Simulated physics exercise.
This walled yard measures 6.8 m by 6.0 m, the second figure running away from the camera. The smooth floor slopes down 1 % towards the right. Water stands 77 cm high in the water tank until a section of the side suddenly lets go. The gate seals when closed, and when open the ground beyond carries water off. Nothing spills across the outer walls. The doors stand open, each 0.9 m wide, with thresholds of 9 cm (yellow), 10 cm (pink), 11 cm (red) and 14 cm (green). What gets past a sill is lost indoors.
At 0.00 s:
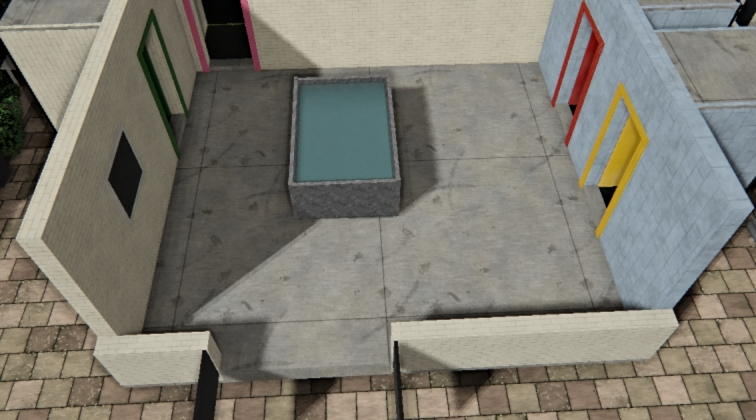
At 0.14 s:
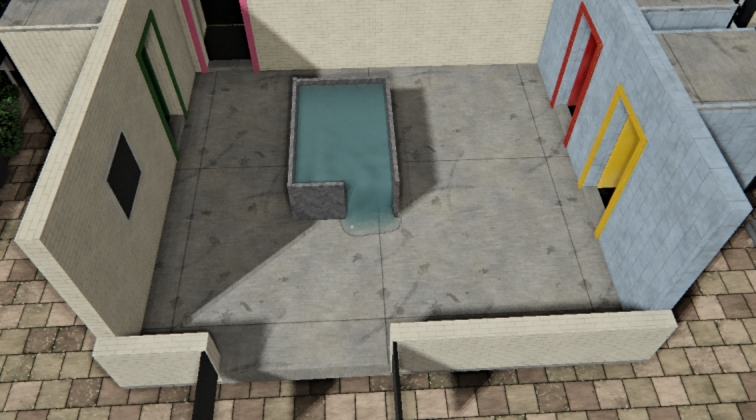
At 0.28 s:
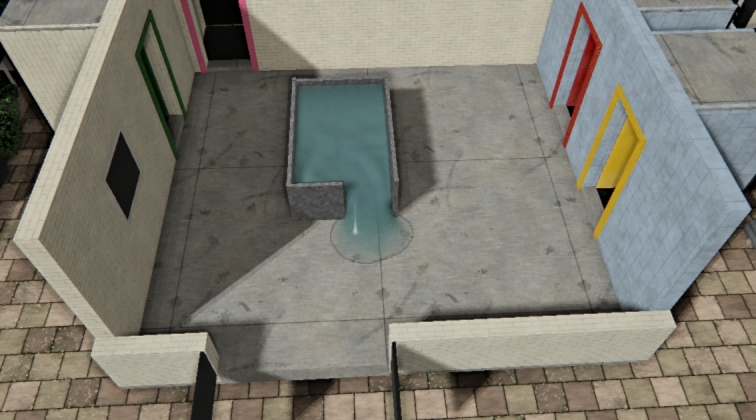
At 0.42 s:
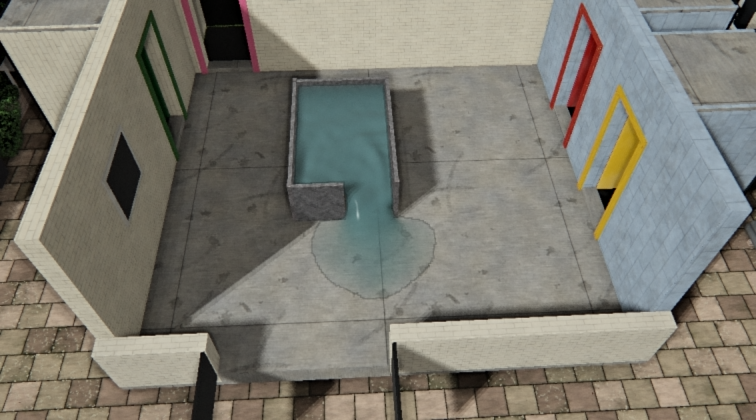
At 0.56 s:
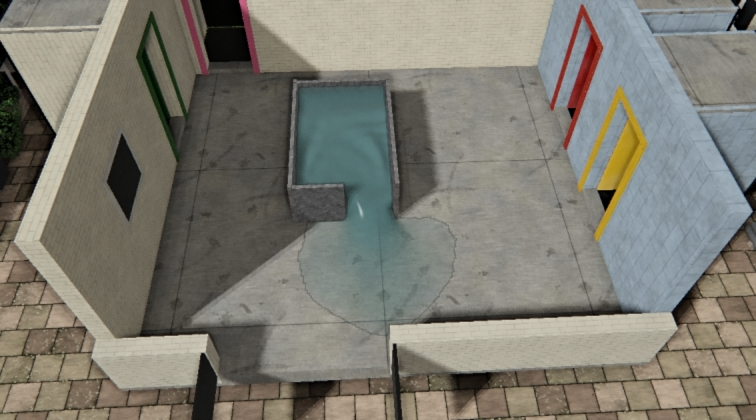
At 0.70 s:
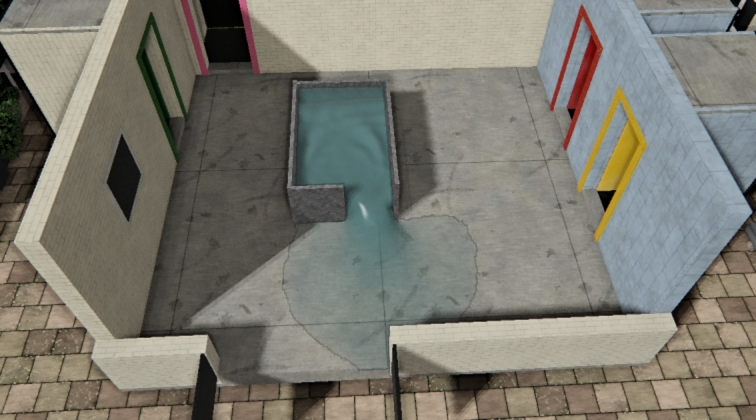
Water sits still in a rectangular stone tank inside a walled yard with green, pink, red and yellow doorways, then pours out through a gap at the right of the tank's near side. It spreads over the grey floor as a thin, rounded sheet, widening steadily and reaching toward the low front wall.
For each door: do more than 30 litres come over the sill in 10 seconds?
Door by door: At the yellow door it does not reach the limit; at the pink door it does not reach the limit; at the red door it does not reach the limit; at the green door it does not reach the limit.
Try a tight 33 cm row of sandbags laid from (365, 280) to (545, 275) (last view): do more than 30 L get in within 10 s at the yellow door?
Against that limit: Yellow past it.
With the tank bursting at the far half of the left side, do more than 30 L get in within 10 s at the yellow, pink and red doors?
Against that limit: Yellow not over, pink over, red below.
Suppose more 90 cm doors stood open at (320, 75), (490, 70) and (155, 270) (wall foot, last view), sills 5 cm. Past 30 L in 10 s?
In turn: Not over, above, under.
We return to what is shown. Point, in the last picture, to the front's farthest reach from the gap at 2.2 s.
At about (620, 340).
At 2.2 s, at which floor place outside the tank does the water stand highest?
At about (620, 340).
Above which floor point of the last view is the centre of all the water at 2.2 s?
Near (372, 205).
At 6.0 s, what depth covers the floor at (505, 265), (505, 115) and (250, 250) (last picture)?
Roughly 3, 3 and 0 cm, in turn.
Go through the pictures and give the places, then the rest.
In the first frame, the water tank at (343, 129) is whole and still, 77 cm deep.
In the second frame, water pours out at (370, 205) and has run 0.5 m, to (398, 218); typically 9 cm deep outside, 77 cm at the water tank's back.
In the third frame, water pours out at (369, 206) and has run 0.8 m, to (358, 258); typically 11 cm deep outside, 77 cm at the water tank's back.
In the fourth frame, water pours out at (369, 207) and has run 1.4 m, to (364, 292); typically 7 cm deep outside, 77 cm at the water tank's back.
In the fifth frame, the front is at (395, 326), 2.0 m from the gap at (370, 208); 3.3 m2 of floor is under water; 77 cm left at the back of the water tank.
In the sixth frame, water pours out at (370, 208) and has run 2.6 m, to a hidden place; typically 4 cm deep outside, 71 cm at the water tank's back.
After 1.4 s water covers 25 % of the floor and is deepest (40 cm) near (380, 225); yellow door not reached, pink door not reached, red door not reached, green door not reached.
After 2.2 s water covers 25 % of the floor and is deepest (40 cm) near (620, 340); yellow door not reached, pink door not reached, red door not reached, green door not reached.
After 3.5 s water covers 35 % of the floor and is deepest (26 cm) near (607, 341); yellow door 7 cm at the sill, 0 L in, pink door not reached, red door 3 cm at the sill, 0 L in, green door not reached.
After 6.0 s water covers 55 % of the floor and is deepest (18 cm) near (607, 341); yellow door 8 cm at the sill, 0 L in, pink door not reached, red door 4 cm at the sill, 0 L in, green door not reached.
After 10.0 s water covers 70 % of the floor and is deepest (10 cm) near (607, 341); yellow door 6 cm at the sill, 0 L in, pink door 1 cm at the sill, 0 L in, red door 4 cm at the sill, 0 L in, green door not reached.
